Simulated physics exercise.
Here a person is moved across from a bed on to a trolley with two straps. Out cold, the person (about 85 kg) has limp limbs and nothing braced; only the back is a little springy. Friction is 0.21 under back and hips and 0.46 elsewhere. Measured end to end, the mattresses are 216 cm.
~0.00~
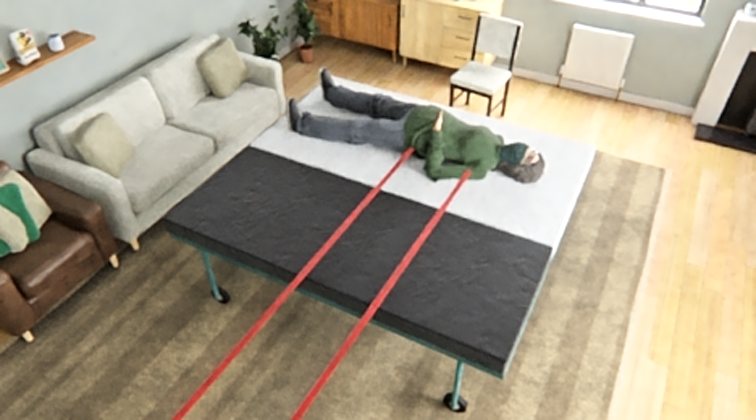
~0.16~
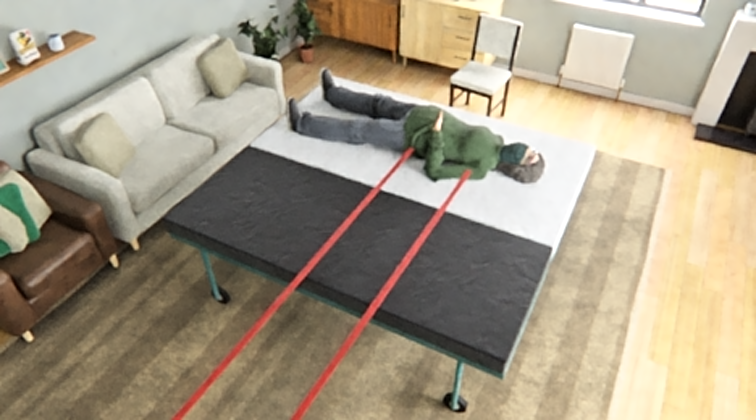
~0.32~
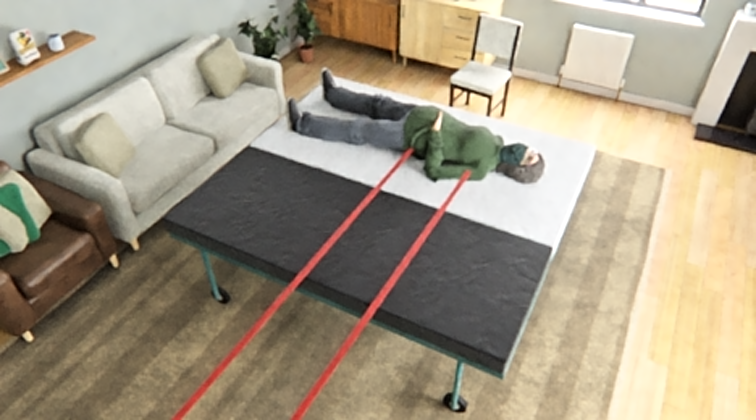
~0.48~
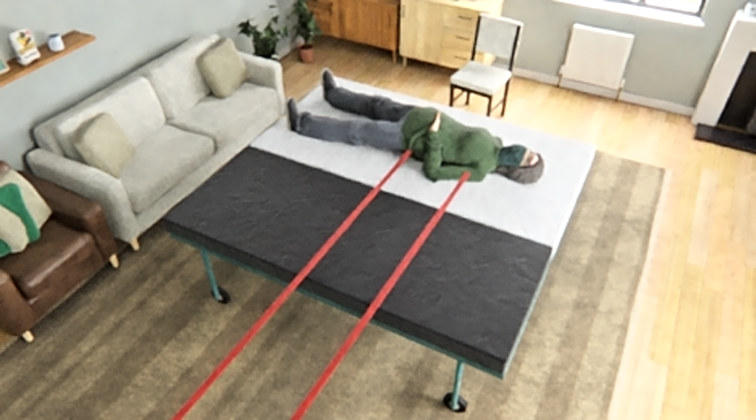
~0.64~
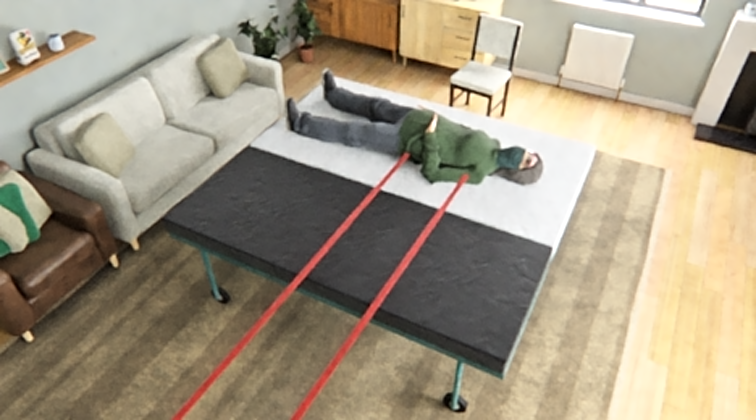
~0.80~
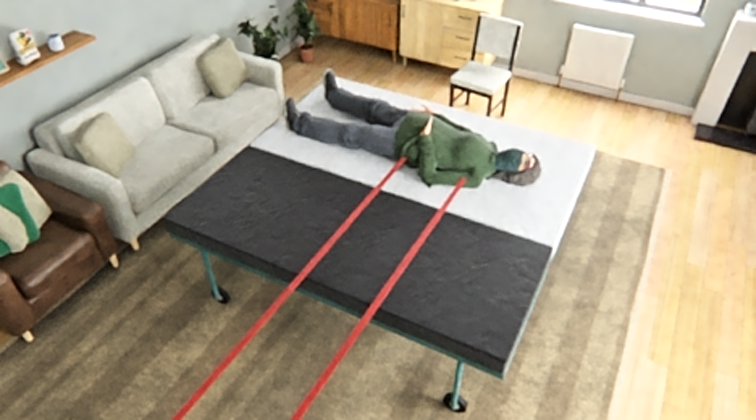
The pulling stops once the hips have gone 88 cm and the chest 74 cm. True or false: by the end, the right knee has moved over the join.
False.
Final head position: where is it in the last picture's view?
End position: Roughly (481, 219) in the last view.
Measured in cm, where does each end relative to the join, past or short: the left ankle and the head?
Left ankle 16 past, head 8 past.
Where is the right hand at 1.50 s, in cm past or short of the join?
Measured short of the mark: Approx. 82 cm.
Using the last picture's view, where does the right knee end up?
Look roughly at (350, 157) in the final picture.
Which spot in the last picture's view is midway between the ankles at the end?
Somewhere close to (305, 143).
After 1.00 s the right knee is 59 cm short of the join, near (374, 116) in the last picture's view.
After 1.50 s the right knee is 41 cm short of the join, near (367, 130) in the last picture's view; the left ankle 26 cm short of the join.
After 2.00 s the right knee is 22 cm short of the join, near (360, 146) in the last picture's view.
When all is still (3.4 s), head crosses the join; left hand crosses the join; right hand stops short of the join; left ankle crosses the join; right ankle stops short of the join; right knee stops short of the join.
